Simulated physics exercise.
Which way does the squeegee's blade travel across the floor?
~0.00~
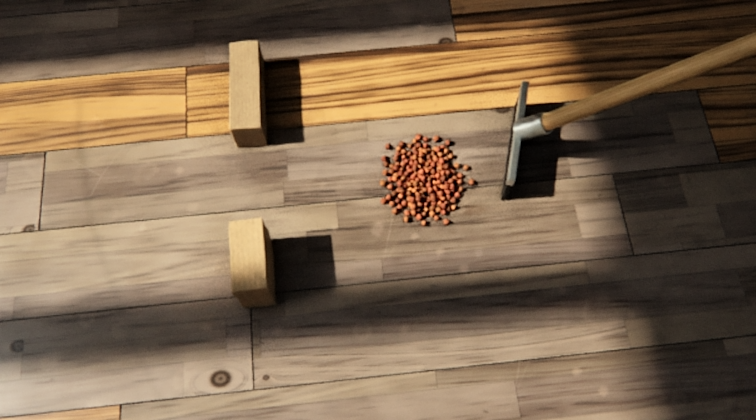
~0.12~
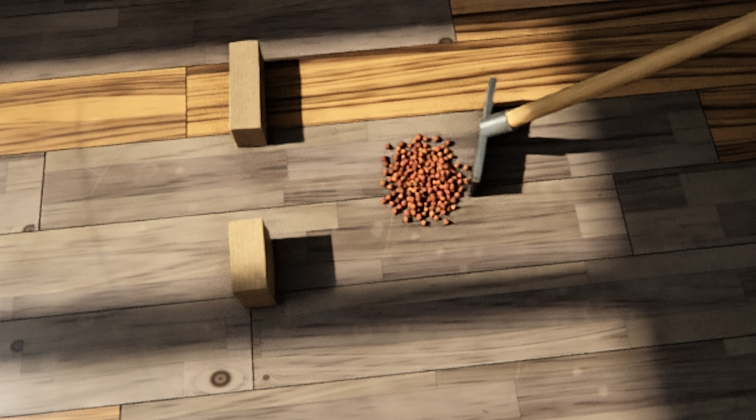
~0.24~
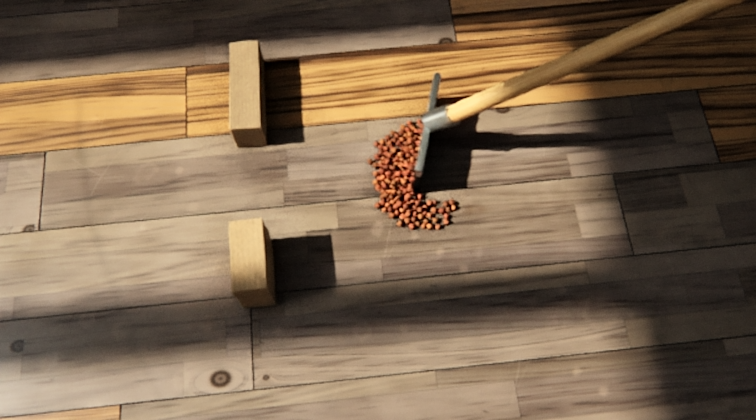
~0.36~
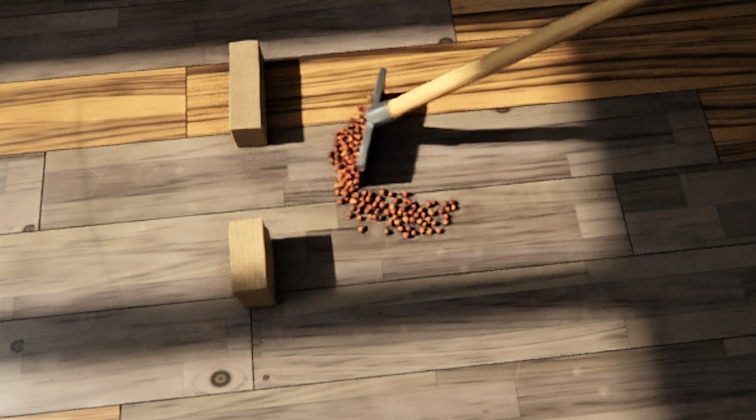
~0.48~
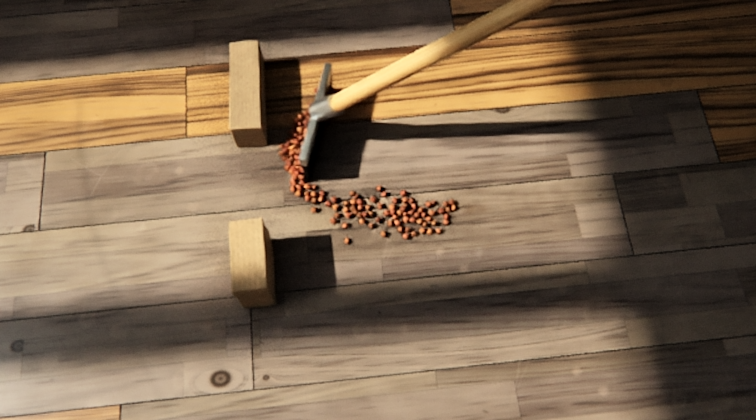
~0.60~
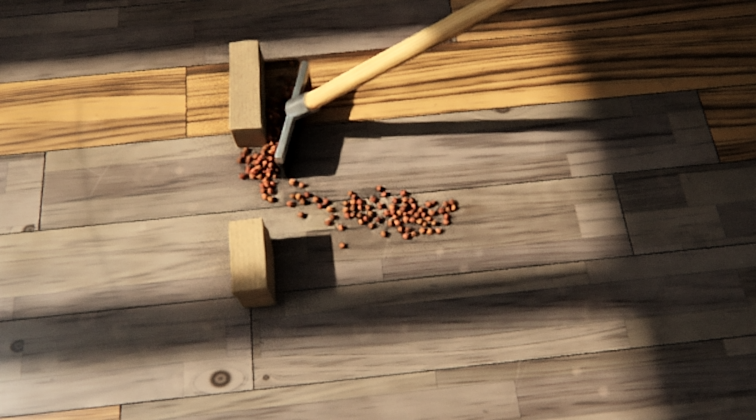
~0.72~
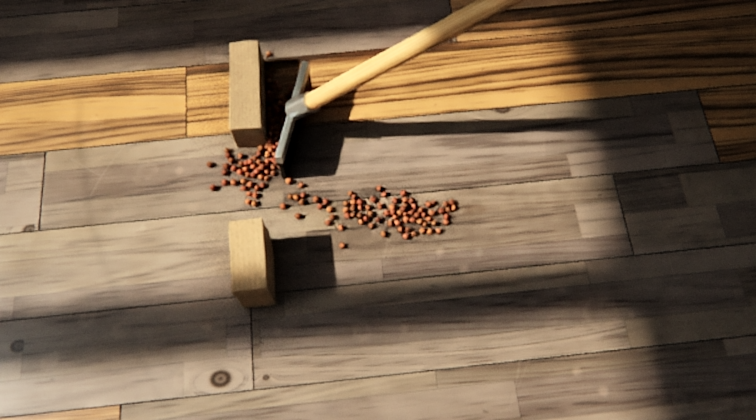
The blade travels to the left, toward the two blocks, before it stops.
